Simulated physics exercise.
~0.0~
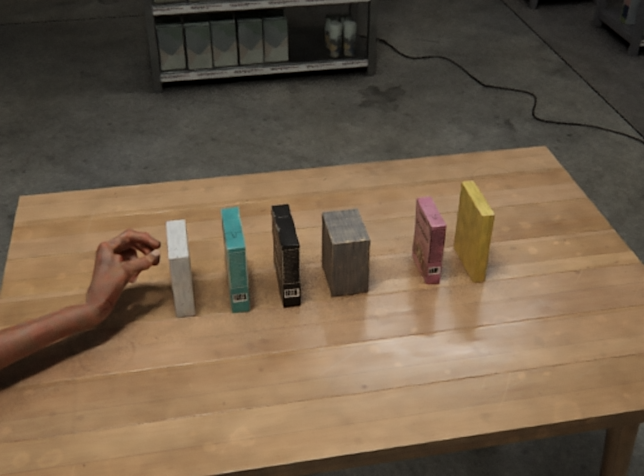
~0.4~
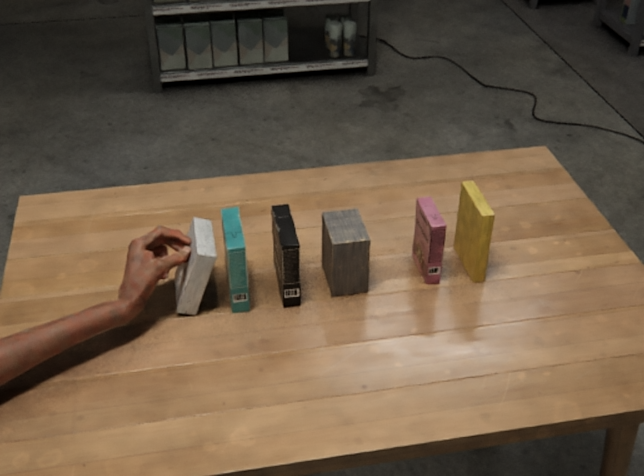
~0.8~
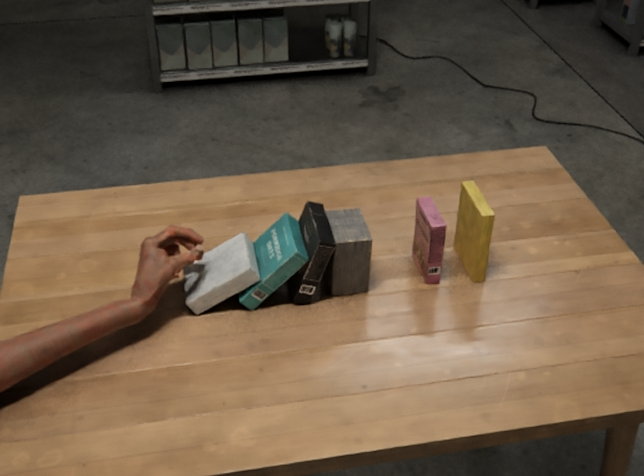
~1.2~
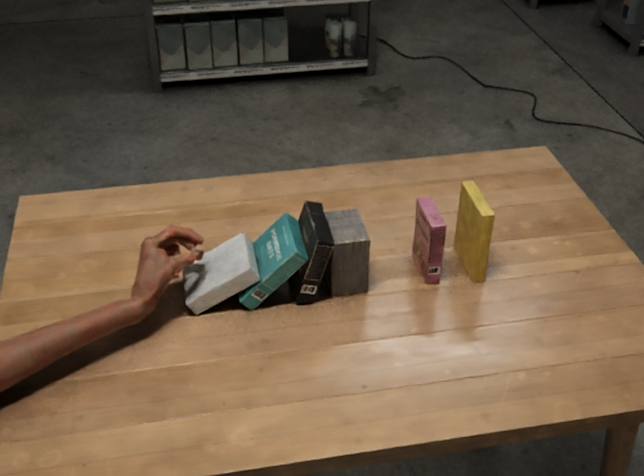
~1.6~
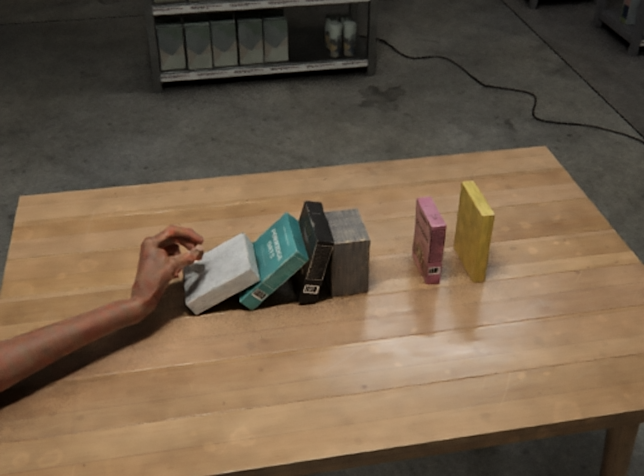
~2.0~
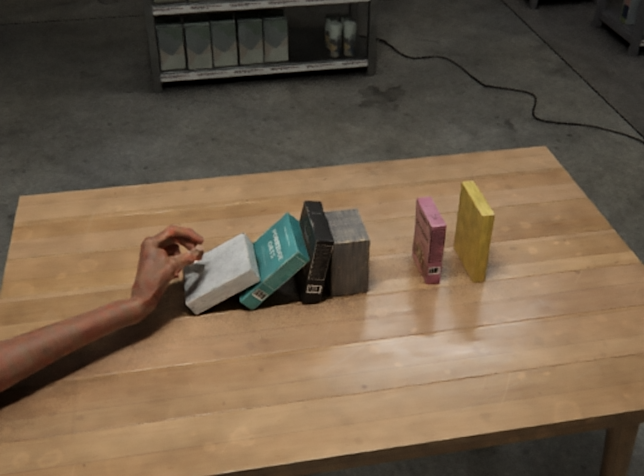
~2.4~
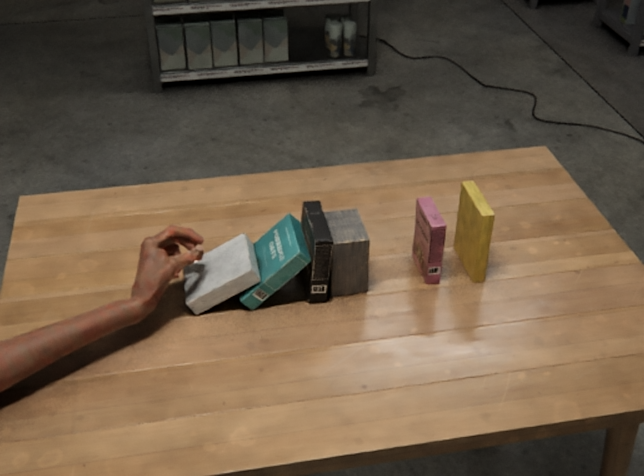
The video shows a hand tipping a white block rightward on a wooden table, making it lean onto a turquoise packet, which falls against a black packet. The black packet tilts against the grey block, then straightens upright beside it, while the grey block, pink packet and yellow block stay standing.
